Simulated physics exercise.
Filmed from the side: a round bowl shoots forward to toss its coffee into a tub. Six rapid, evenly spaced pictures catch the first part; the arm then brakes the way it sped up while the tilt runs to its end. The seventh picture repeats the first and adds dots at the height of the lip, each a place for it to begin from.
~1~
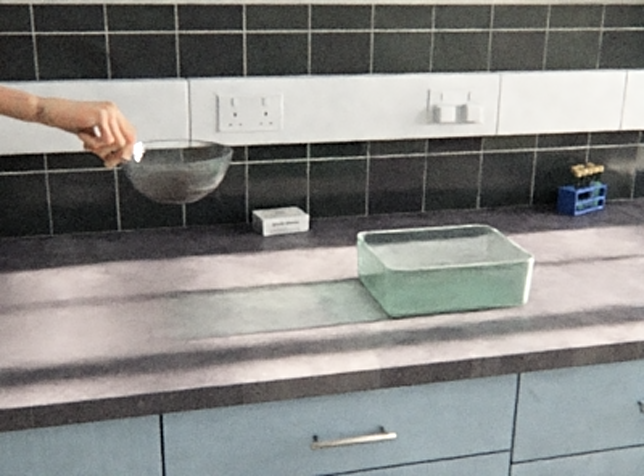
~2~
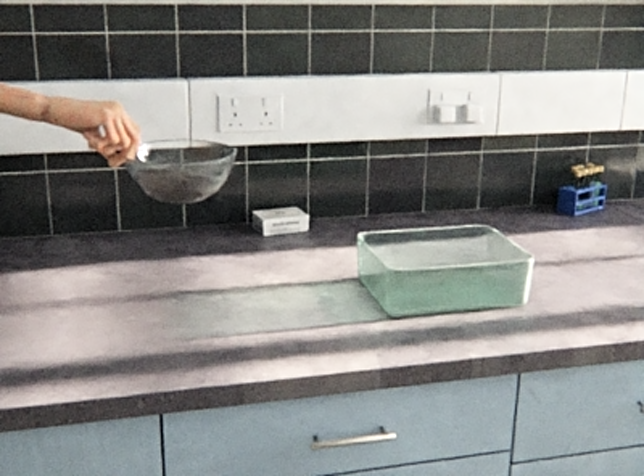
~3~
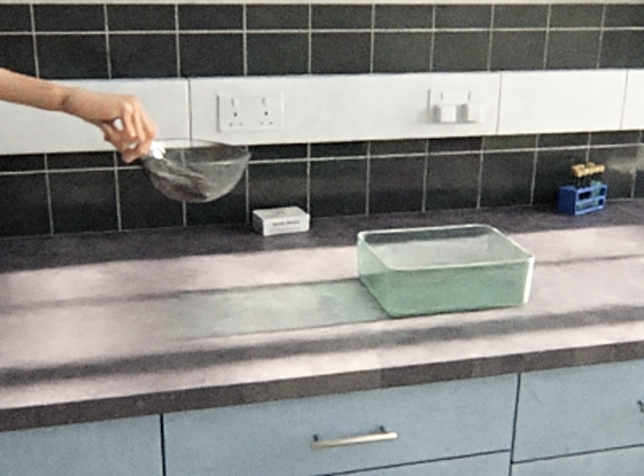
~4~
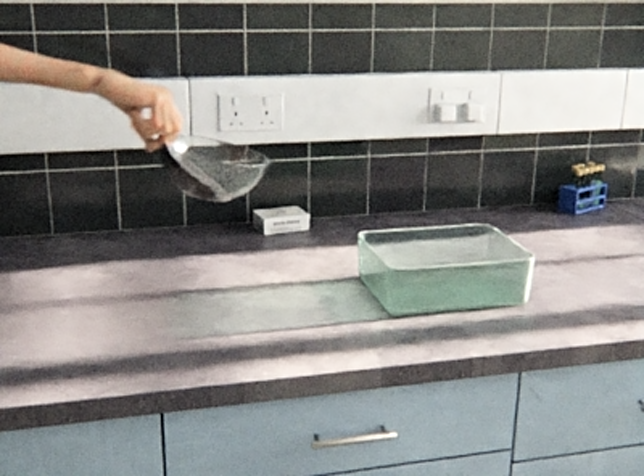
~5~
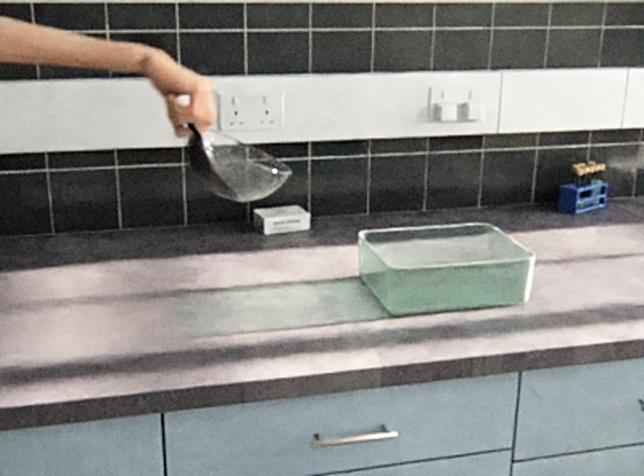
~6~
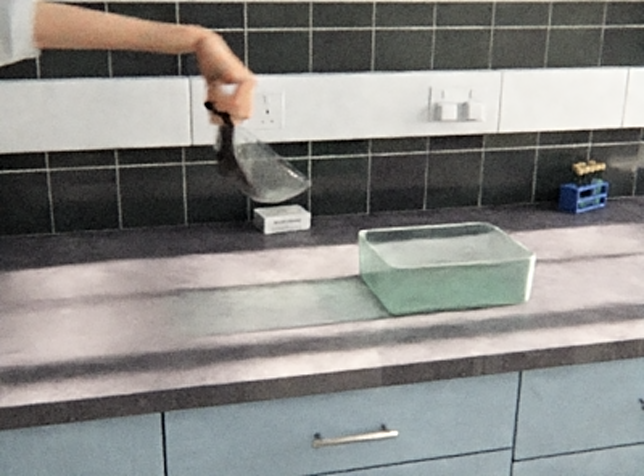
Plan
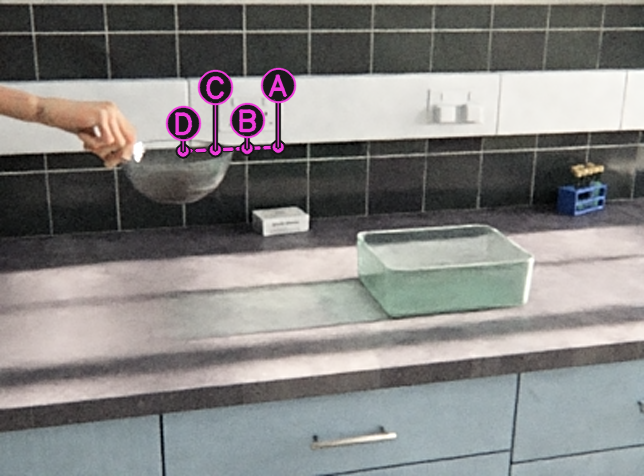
On a kitchen counter with black tiles behind it, a hand held a clear round bowl up at the left, then moved it right toward a glass tub, tilting it steadily further forward.
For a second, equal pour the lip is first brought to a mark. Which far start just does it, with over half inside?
Go for B.
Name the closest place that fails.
Here it is place C.
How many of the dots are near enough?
Two.
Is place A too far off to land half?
No.
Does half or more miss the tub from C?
Yes, it does.
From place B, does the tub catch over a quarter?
Yes, clearly.
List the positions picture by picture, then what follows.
Upright, lip at (230, 149); tub from (386, 316) to (526, 303); nothing has left yet.
Upright, lip at (234, 149); nothing has left yet.
Tipped about 5°, lip at (247, 152); nothing has left yet.
Tipped about 13°, lip at (267, 159); nothing has left yet.
Tipped about 25°, lip at (289, 168); coffee is over the rim, down to (197, 131).
Tipped about 38°, lip at (308, 180); coffee is over the rim, down to (232, 123).
On the marked copy, A at (278, 147); B at (247, 148); C at (215, 149); D at (183, 151).
For place A, about 76 % lands in the tub, 7 % falls short and 17 % goes beside or beyond.
For place B, about 70 % lands in the tub, 17 % falls short and 13 % goes beside or beyond.
For place C, about 35 % lands in the tub, 57 % falls short and 8 % goes beside or beyond.
For place D, about 13 % lands in the tub, 83 % falls short and 5 % goes beside or beyond.
